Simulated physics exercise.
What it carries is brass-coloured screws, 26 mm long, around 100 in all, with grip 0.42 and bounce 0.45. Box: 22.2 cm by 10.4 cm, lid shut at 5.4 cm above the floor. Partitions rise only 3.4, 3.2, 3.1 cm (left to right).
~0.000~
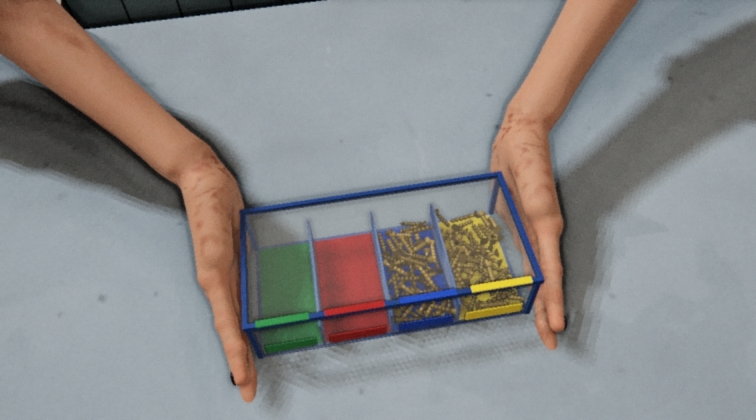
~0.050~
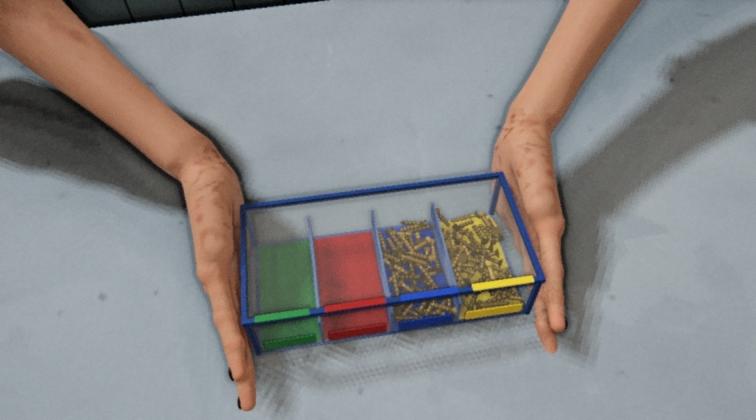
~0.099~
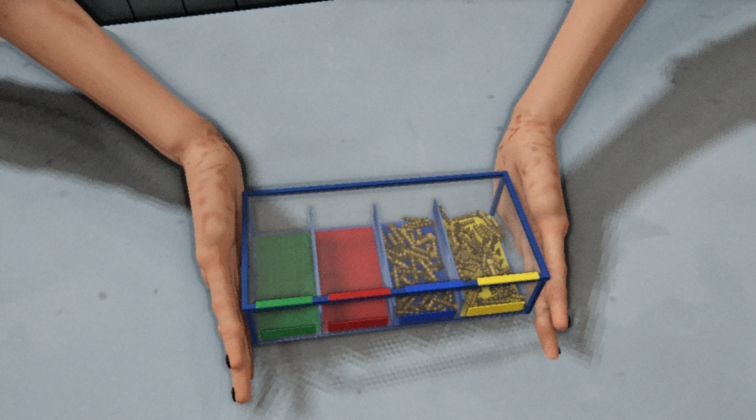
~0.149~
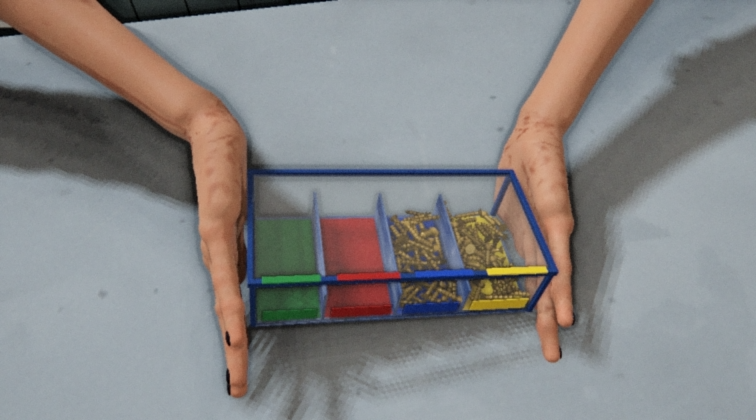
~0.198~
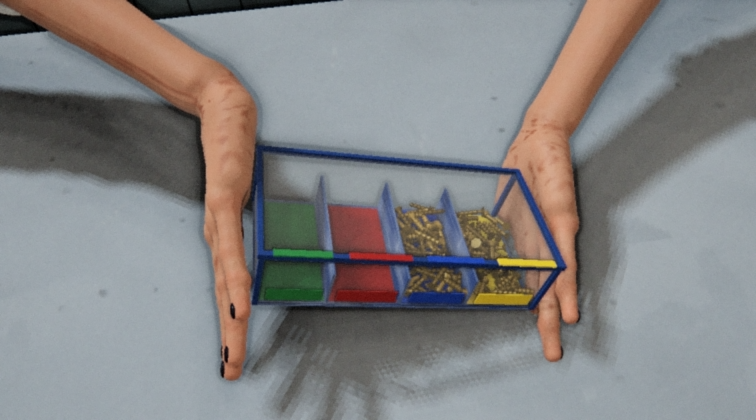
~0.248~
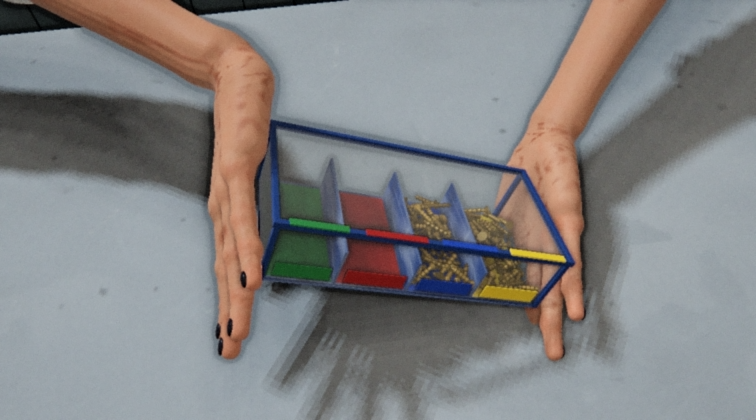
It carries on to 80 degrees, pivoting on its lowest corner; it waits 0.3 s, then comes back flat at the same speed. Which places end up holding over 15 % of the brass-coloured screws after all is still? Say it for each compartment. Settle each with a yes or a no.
Outcome: Red: Fails to beat the threshold, blue: Beats the threshold, green: Fails to beat the threshold, yellow: Beats the threshold.
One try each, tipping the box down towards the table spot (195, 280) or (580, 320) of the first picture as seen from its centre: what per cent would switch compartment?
About 35 per cent on the first try and 5 per cent on the second.
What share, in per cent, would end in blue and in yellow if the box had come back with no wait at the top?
That would leave blue with 45 percent and yellow with 55 percent.
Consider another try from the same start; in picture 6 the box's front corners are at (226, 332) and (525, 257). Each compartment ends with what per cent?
The compartments end with red 0 per cent, blue 45 per cent, green 5 per cent and yellow 45 per cent.
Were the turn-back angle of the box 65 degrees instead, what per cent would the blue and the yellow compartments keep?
In per cent, blue 50 and yellow 50.
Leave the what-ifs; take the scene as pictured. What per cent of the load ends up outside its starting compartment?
Somewhere around 5 percent.
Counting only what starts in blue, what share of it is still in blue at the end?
It works out to near 90 percent.
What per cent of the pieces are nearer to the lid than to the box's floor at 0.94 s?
Close to 10 in a hundred.
Then, at 0.94 s, tilt 80 degrees; blue 45 %, yellow 55 %.
After 1.41 s, tilt 41 degrees; blue 45 %, yellow 55 %.
Then, at 1.94 s, tilt 0 degrees; blue 45 %, yellow 55 %.
By 2.3 s all is still; red 0 %, blue 45 %, green 0 %, yellow 55 %.
